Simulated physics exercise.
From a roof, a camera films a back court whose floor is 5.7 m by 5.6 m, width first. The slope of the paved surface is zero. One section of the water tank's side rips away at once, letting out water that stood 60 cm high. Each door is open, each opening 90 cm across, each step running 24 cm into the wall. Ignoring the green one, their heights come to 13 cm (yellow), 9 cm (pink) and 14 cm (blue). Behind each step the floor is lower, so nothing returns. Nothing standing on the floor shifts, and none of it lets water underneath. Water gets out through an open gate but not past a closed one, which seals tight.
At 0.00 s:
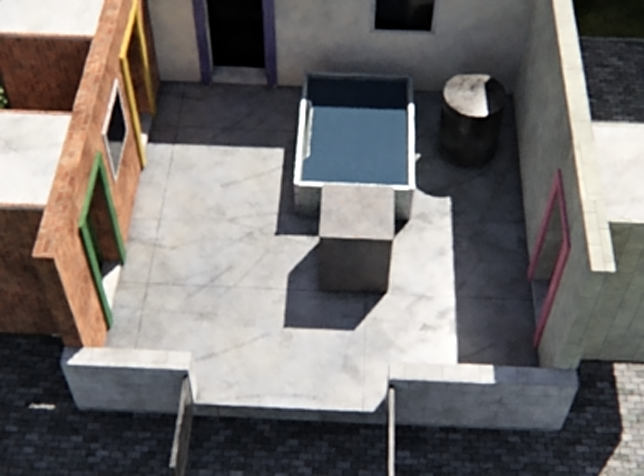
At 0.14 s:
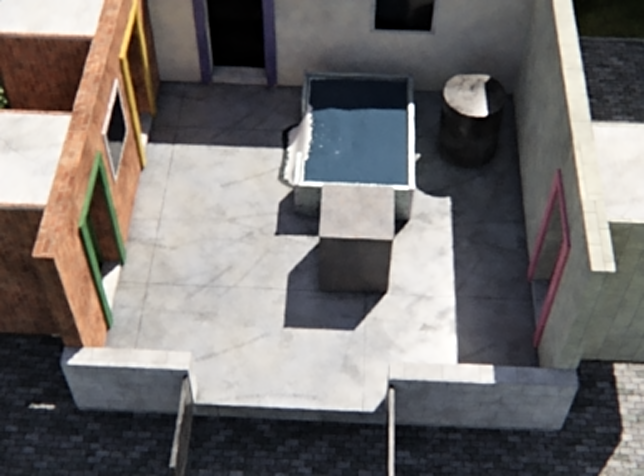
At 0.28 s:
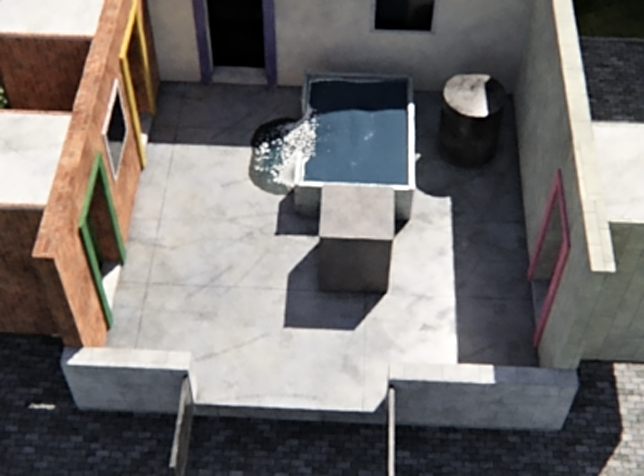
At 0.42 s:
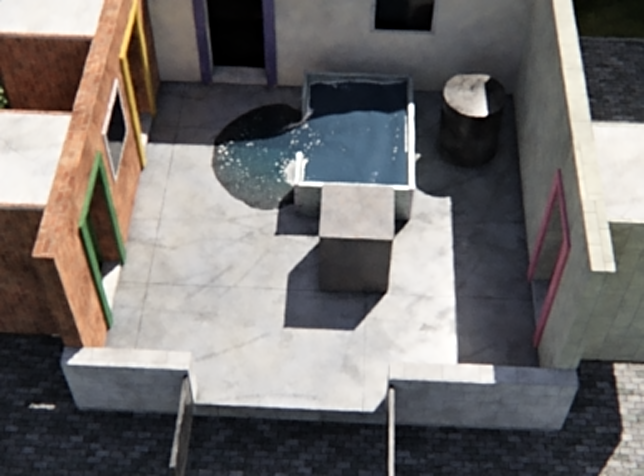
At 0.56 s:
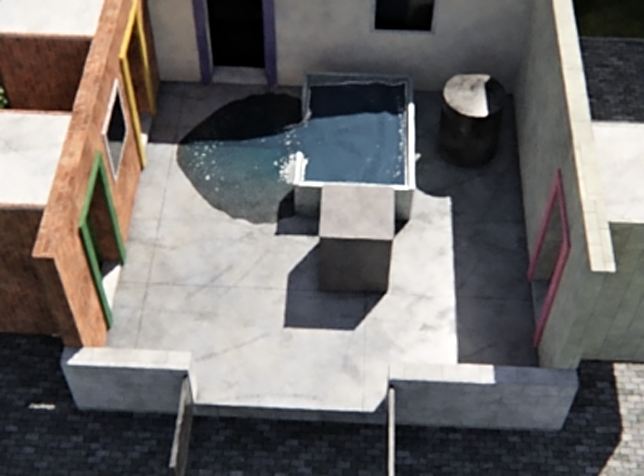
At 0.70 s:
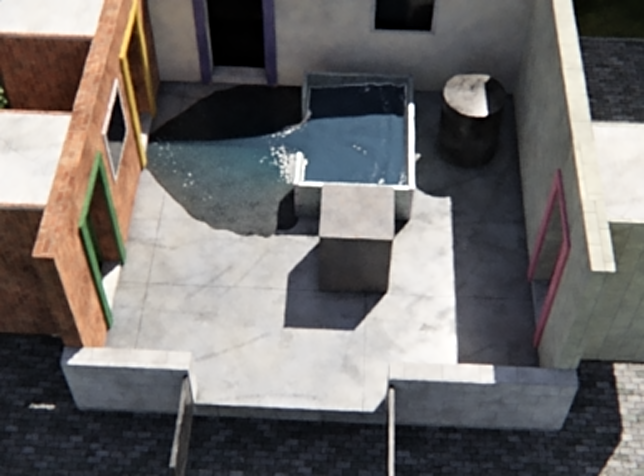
Water burst out of the left side of a full tank in a walled courtyard, splashed onto the pale paving, and spread leftward in a widening dark pool while the block and barrel nearby stayed still.
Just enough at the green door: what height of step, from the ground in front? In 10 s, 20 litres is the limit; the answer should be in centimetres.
Some 5 cm.
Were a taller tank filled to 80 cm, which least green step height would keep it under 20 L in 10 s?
7.5 cm.
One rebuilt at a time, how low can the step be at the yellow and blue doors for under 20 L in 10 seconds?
About 25 cm at yellow and 11.5 cm at blue.
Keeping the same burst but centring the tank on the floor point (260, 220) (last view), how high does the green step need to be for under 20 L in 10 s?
Close to 12.5 cm would do it.
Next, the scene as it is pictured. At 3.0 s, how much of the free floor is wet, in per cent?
Roughly 35 percent of the floor is wet.
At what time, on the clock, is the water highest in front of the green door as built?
2.2 s.
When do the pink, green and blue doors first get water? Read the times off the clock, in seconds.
The pink door at 7.5 seconds, the green door at 1.6 seconds, the blue door at 0.8 seconds.
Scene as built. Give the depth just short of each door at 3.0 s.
Lab note, depth in cm: Yellow 21; pink 0; green 8; blue 14.
After 1.4 s water covers 25 % of the floor, deepest (38 cm) near (161, 81); it has not reached the green door.
After 3.0 s water covers 35 % of the floor, deepest (22 cm) near (146, 154); 8 cm at the green door, 1 litre in over its 8 cm step.
After 10.0 s water covers 90 % of the floor, deepest (9 cm) near (103, 357); 7 cm at the green door, 4 litres in over its 8 cm step.
At the green door as built, the water arrived by 1.7 s and peaked near 10 cm at 2.2 s.
With a step of 4.5 cm, 29 litres would have come in within the 10 s; with 6 cm, 13 litres. So under 20 litres takes about 5 cm.
